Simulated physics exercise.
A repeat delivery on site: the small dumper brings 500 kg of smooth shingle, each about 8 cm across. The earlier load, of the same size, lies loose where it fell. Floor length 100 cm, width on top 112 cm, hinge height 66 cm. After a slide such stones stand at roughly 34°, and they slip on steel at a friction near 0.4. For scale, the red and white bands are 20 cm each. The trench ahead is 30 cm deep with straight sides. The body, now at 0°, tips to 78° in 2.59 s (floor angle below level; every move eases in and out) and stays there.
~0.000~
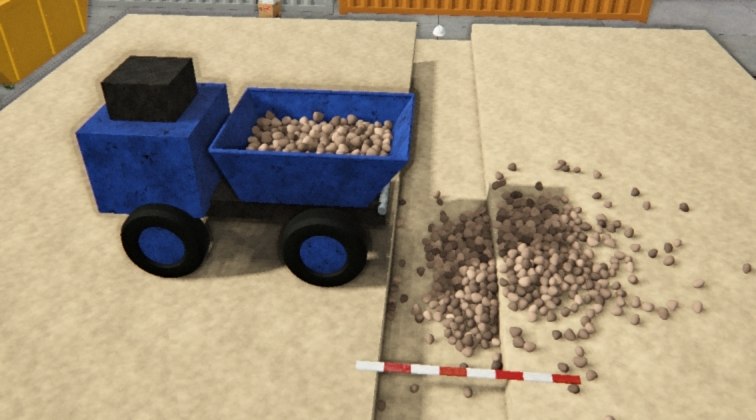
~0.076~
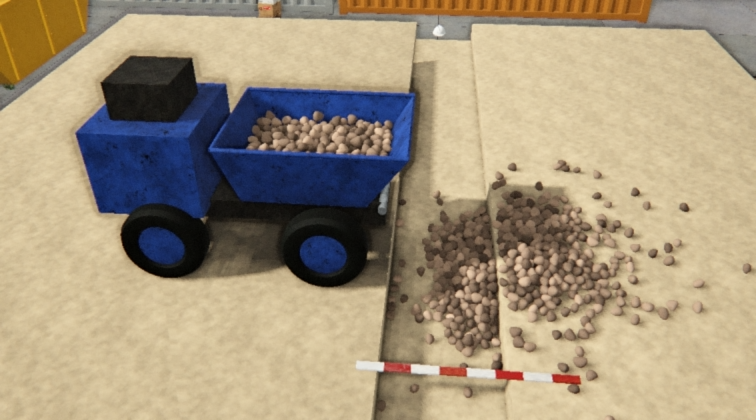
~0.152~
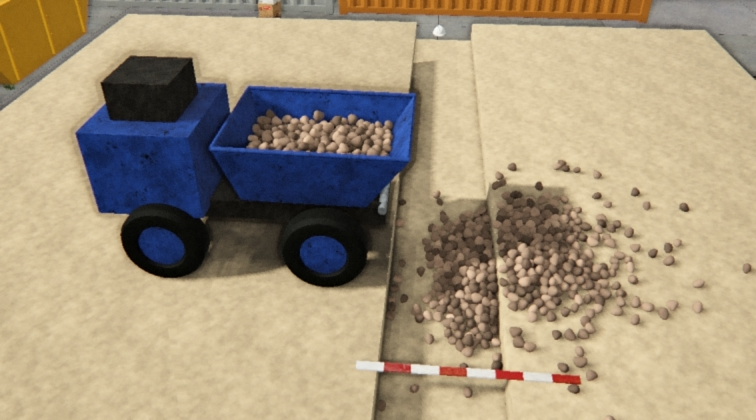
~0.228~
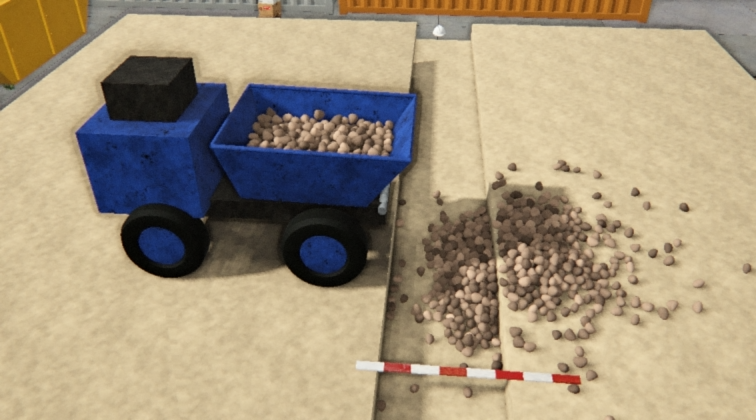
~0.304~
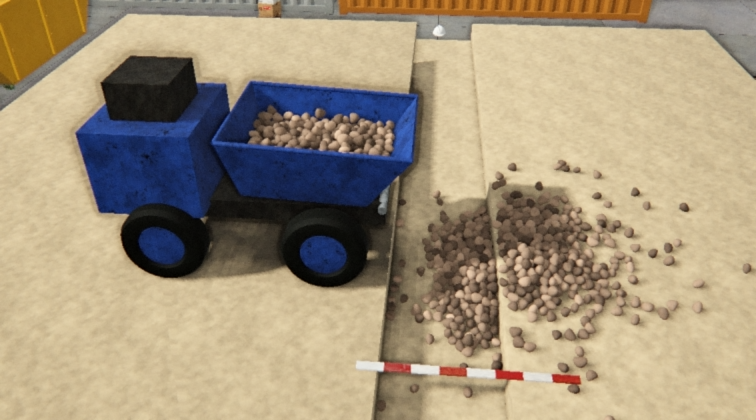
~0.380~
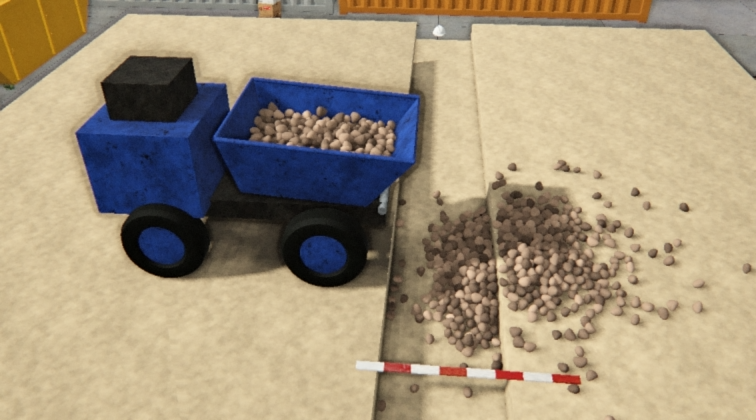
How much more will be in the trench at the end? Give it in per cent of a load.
Some 66 per cent is added.
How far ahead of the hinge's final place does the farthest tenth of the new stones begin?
About 140 cm.
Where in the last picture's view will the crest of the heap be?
Around (531, 233).
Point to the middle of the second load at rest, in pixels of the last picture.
Around (482, 257).
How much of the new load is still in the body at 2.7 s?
It holds some 35 per cent.
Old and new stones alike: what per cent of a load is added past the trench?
Near 35 parts in a hundred.
After 1.9 s the floor is at 66°; in per cent of one load, 99 in the body, 48 in the trench, 53 past the trench; the foremost stones are at (700, 252).
After 2.7 s the floor is at 78°; in per cent of one load, 33 in the body, 83 in the trench, 83 past the trench; the foremost stones are at (700, 252).
After 3.0 s the floor is at 78°; in per cent of one load, 12 in the body, 98 in the trench, 89 past the trench; the foremost stones are at (700, 252).
After 5.8 s the floor is at 78°; in per cent of one load, 0 in the body, 114 in the trench, 86 past the trench; the foremost stones are at (700, 252). Net gain in the trench, 66.
